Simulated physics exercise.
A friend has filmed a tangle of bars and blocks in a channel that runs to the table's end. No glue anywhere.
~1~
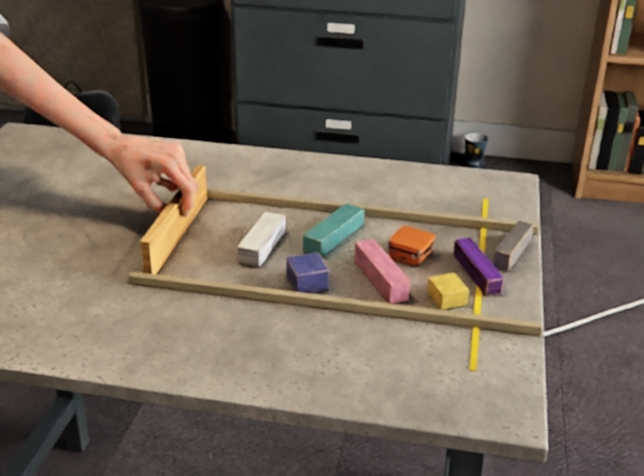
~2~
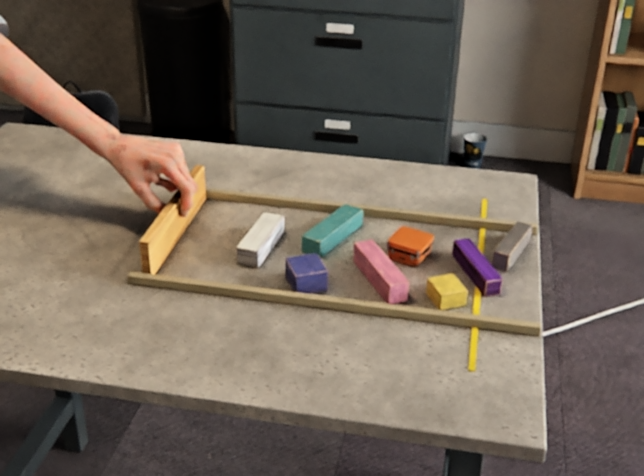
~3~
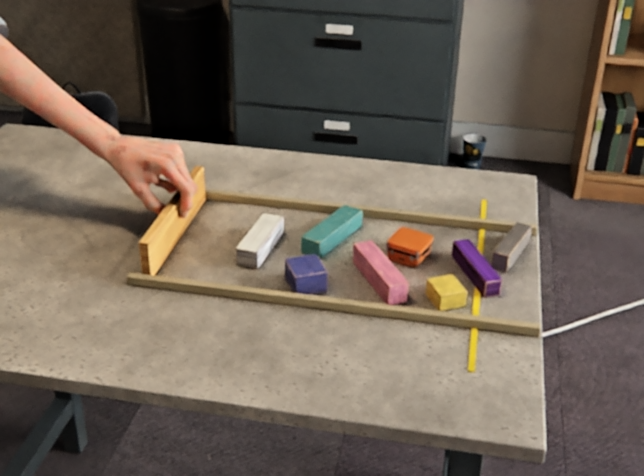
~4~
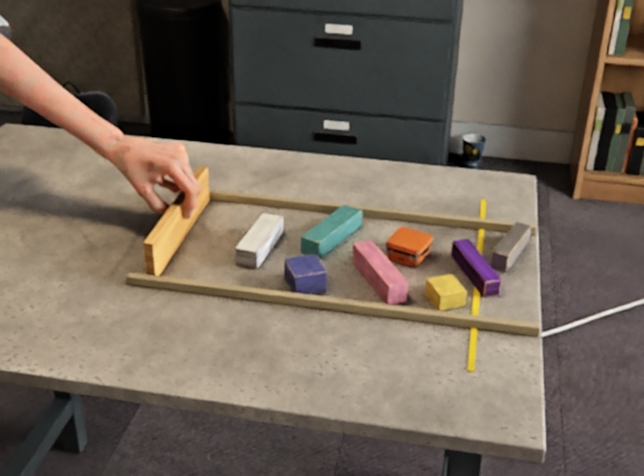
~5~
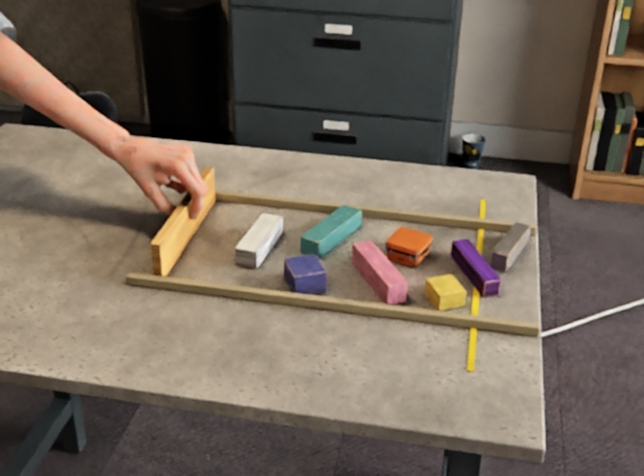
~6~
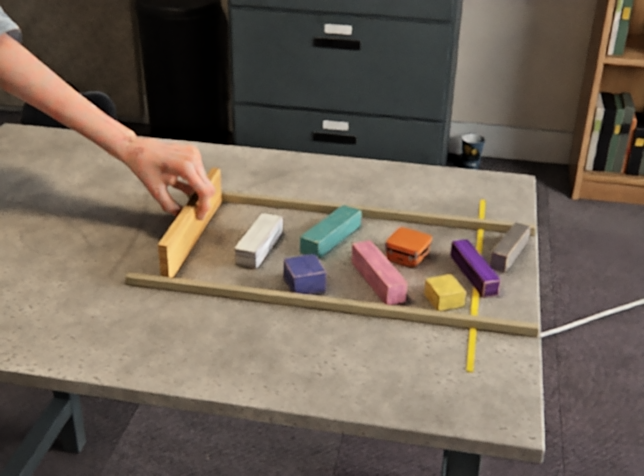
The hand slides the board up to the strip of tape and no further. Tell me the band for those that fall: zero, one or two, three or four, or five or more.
As it turns out, the number that fall off is three or four.
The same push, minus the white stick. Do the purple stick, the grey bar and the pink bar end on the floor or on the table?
The purple stick goes over; the grey bar drops off; the pink bar holds on.
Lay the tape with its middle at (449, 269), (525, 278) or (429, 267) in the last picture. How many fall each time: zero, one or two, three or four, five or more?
For each place: Either one or two; five or over; either one or two.
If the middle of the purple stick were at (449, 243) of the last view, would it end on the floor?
It comes down.
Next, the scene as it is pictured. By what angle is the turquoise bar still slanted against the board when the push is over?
Some 0 degrees.
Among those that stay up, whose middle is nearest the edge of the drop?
The pink bar.
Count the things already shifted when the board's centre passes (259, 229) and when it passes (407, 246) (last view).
At the one place 1, at the other 8.
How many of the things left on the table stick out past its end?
1 of them.
Soon after, none off yet; grey bar at rest near (510, 247); purple stick at rest near (475, 267); yellow block at rest near (445, 292).
After that, none off yet; grey bar displaced a little near (542, 250); purple stick displaced about its own width near (525, 276); yellow block displaced well along near (505, 307).
In the end, the number that fall off is three or four; gone, orange case, yellow block, purple stick and grey bar.
